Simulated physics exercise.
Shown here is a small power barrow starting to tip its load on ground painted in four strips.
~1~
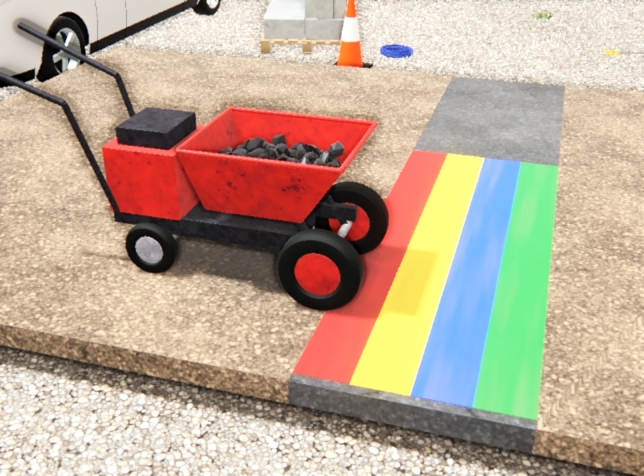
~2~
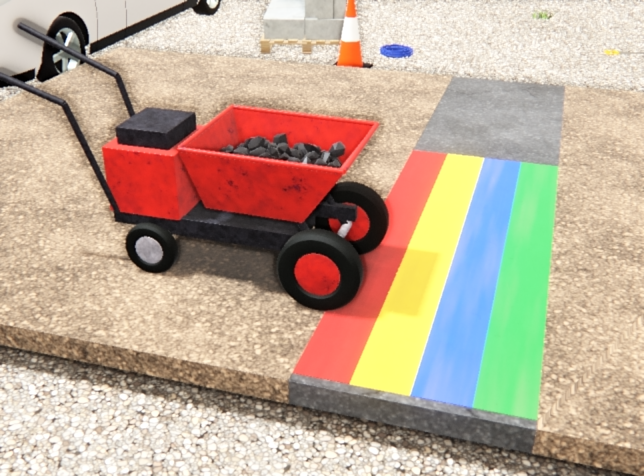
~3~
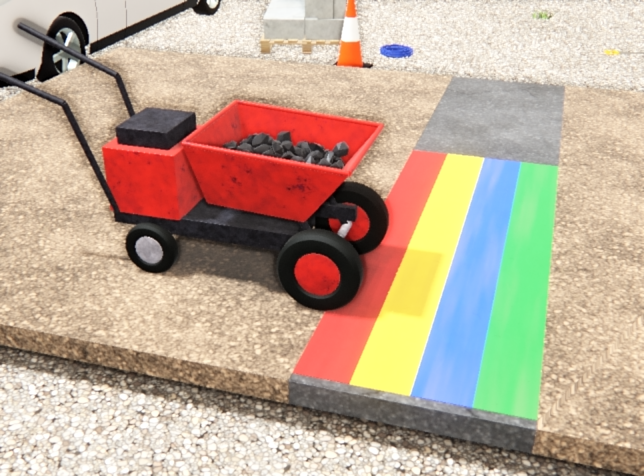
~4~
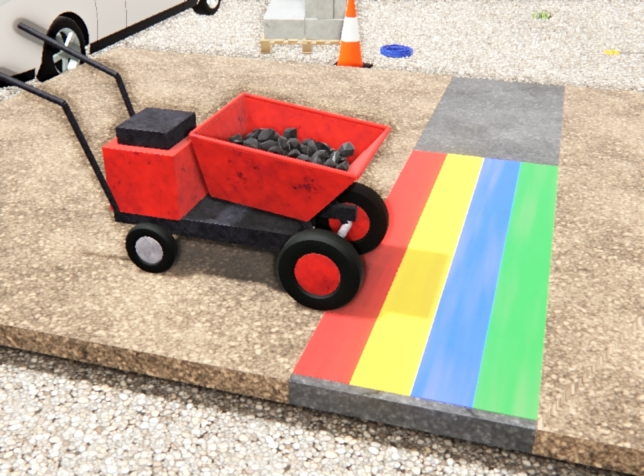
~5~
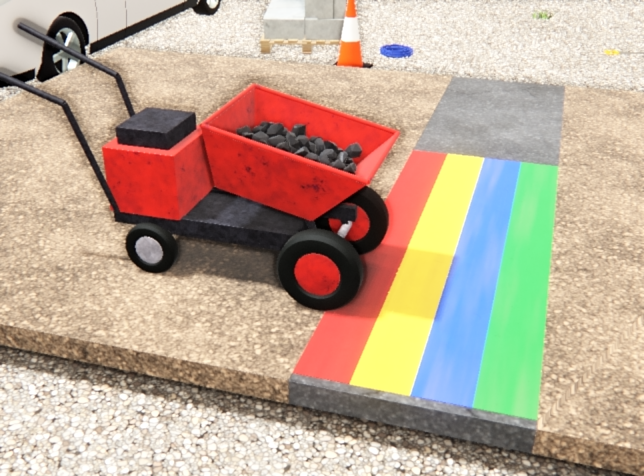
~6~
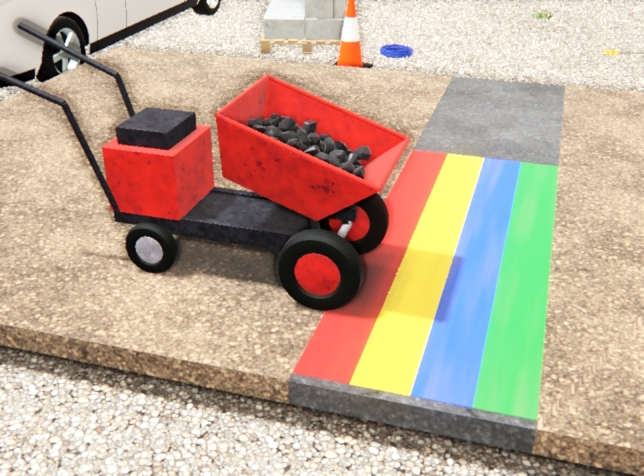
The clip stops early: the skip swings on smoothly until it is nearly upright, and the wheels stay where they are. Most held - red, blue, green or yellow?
Blue holds the most.
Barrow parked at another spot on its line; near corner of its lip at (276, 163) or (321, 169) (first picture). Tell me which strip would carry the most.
On the first try it comes out as that yellow strip, and on the second as the blue strip.
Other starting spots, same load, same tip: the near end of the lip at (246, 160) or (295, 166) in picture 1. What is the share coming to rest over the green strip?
Result: Try 1 = 0 %, try 2 = 10 %.
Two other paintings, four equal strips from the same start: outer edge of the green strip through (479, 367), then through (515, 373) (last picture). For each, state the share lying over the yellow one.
0 % and 10 %, near enough.
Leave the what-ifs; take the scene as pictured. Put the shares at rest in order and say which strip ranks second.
The answer is the green one.
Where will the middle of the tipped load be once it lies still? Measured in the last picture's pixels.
Resting centre, last frame: Roughly (476, 292).
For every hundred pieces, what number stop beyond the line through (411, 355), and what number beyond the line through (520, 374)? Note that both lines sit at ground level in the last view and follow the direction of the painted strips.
Estimate: 90 %, then 10 %.
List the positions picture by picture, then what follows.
Lip of the skip at (342, 171), level; top of the load at (281, 163), lumps of coal; red strip at (341, 337); yellow strip at (395, 347); blue strip at (452, 357); green strip at (511, 368), in the first frame.
Lip of the skip at (343, 172), level; top of the load at (282, 162), in the second frame.
Lip of the skip at (349, 174), tipped barely; top of the load at (269, 158), in the third frame.
Lip of the skip at (357, 177), tipped a little; top of the load at (268, 146), in the fourth frame.
Lip of the skip at (367, 183), tipped a little; top of the load at (264, 146), in the fifth frame.
Lip of the skip at (379, 190), tipped clearly; top of the load at (274, 140); red strip at (341, 337); yellow strip at (395, 347); blue strip at (452, 357); green strip at (511, 368), in the sixth frame.
Soon after the last picture, skip tipped steeply; all in the skip.
A little later, skip tipped right over; most in the skip; a small part over the blue strip; a stray few over the green strip; a stray few falling.
Later still, skip tipped right over; about a quarter in the skip; a stray few over the yellow strip; about half over the blue strip; about a quarter over the green strip; a small part off the paint.
By the end, skip tipped right over; a stray few in the skip; none over the red strip; a small part over the yellow strip; about half over the blue strip; about a quarter over the green strip; a small part off the paint.
